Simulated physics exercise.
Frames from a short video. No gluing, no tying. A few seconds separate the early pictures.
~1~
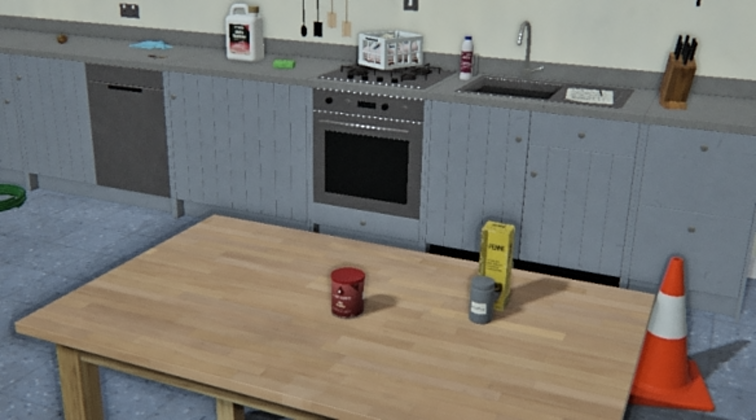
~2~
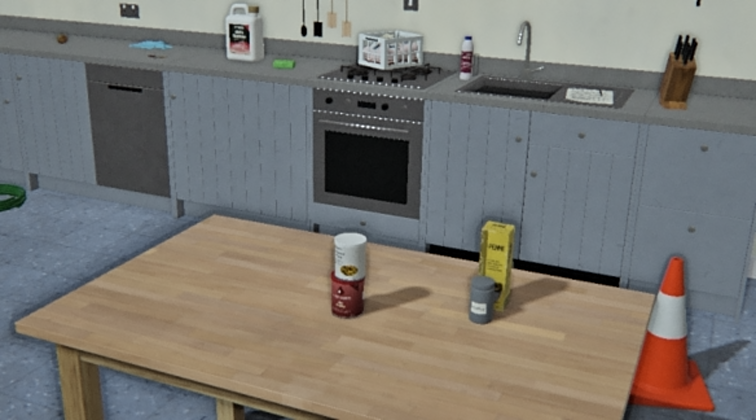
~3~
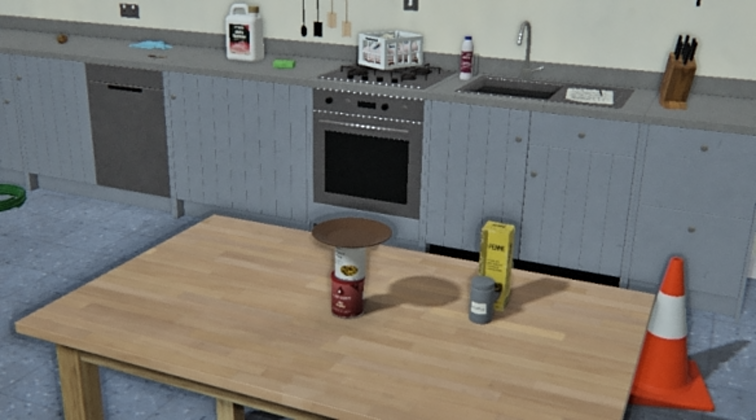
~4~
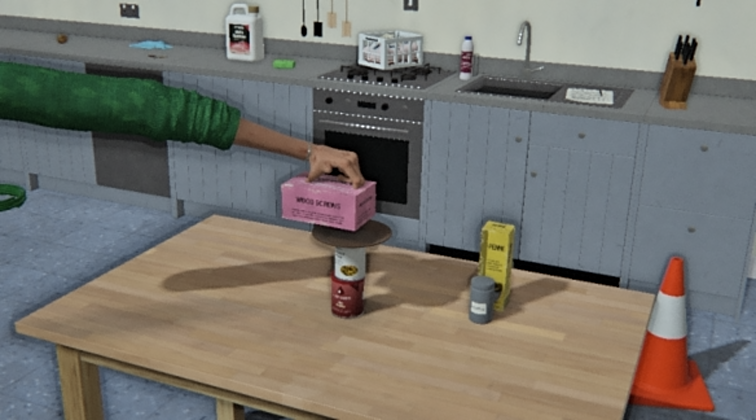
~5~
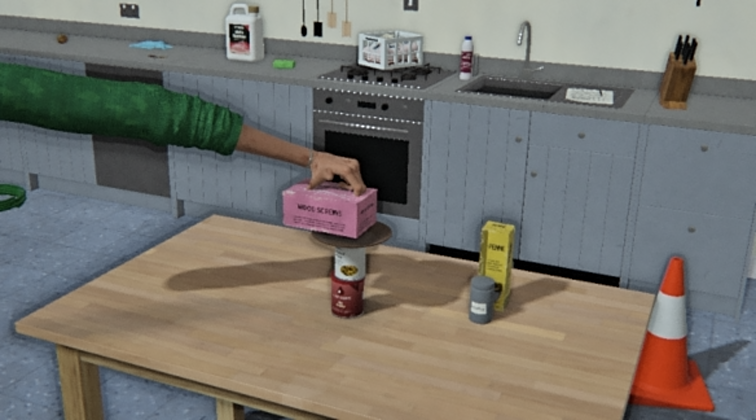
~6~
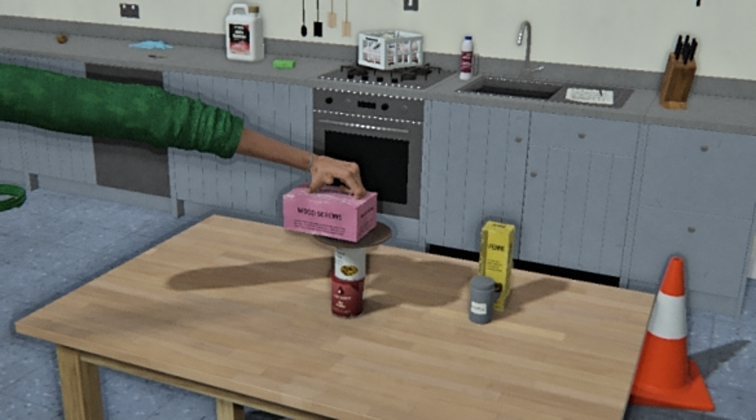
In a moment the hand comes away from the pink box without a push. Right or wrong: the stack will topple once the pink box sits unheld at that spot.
Wrong.
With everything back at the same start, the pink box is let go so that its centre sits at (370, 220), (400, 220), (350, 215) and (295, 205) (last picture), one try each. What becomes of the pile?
The pile does not fall in the first case, goes down in the second, does not fall in the third and goes down in the fourth.
Then, 0.80 s later than the last frame, all is still.
Then, 2.00 s later than the last frame, pink box resting near (330, 211).
When it is over, all 6 as before. End places, in pixels of the last picture, pink box near (330, 211). The pile holds.
